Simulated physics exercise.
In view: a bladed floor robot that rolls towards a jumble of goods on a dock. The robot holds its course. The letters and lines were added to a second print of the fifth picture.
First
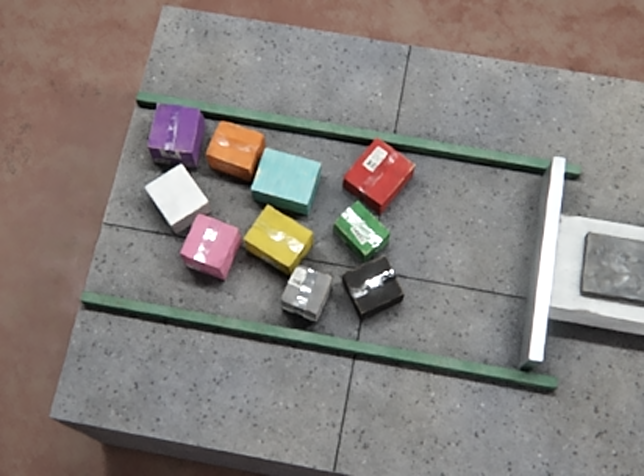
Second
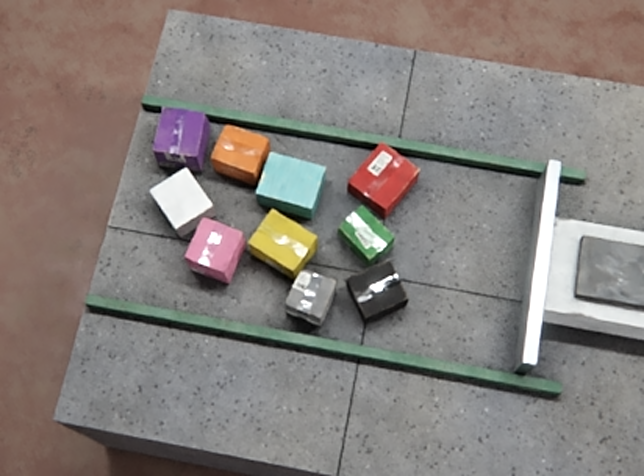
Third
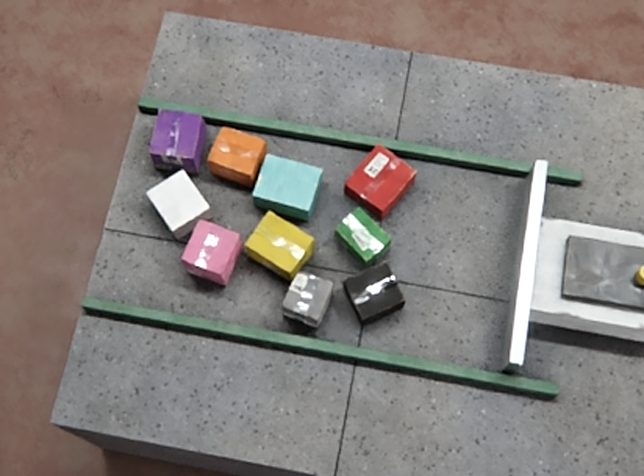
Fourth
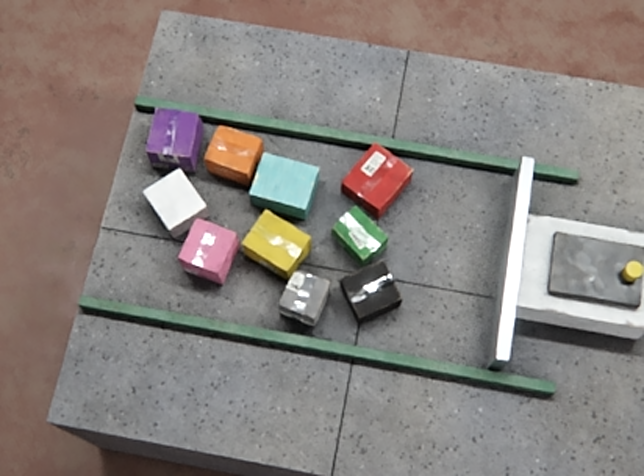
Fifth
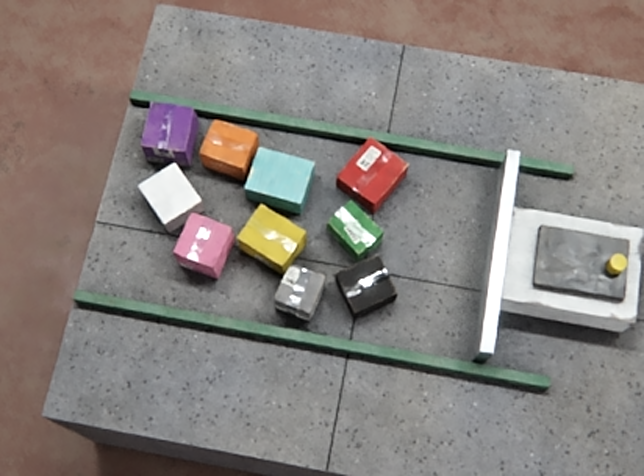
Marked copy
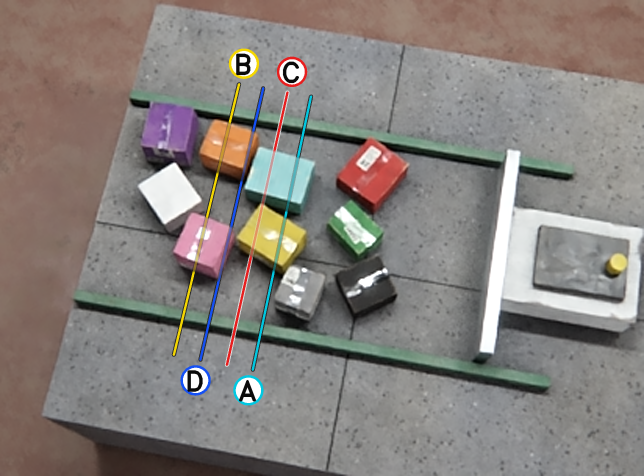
On a grey dock between two green rails, a flat-bladed floor robot rolled slowly left towards a jumble of ten colourful boxes, closing some of the gap while the boxes sat untouched.
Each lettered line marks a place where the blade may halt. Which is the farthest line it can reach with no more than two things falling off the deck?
It can go as far as D.
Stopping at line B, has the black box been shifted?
Yes.
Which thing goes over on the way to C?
The purple parcel goes over.
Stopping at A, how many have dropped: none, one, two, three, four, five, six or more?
In all, none.
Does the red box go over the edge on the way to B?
By then, no.
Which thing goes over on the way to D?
It is the purple parcel.
On the marked copy, A at (283, 226); B at (208, 213); C at (259, 222); D at (233, 218).
Taking D. A third of the way, robot (476, 243); black box (355, 284); purple parcel (171, 134).
Two thirds of the way, robot (380, 226); purple parcel (145, 131); orange box (188, 144).
When it is over, robot (306, 213); purple parcel over the edge; orange box (119, 134); one fallen.
As for the rest, A is within the limit but short; B drops four; C is within the limit but short.
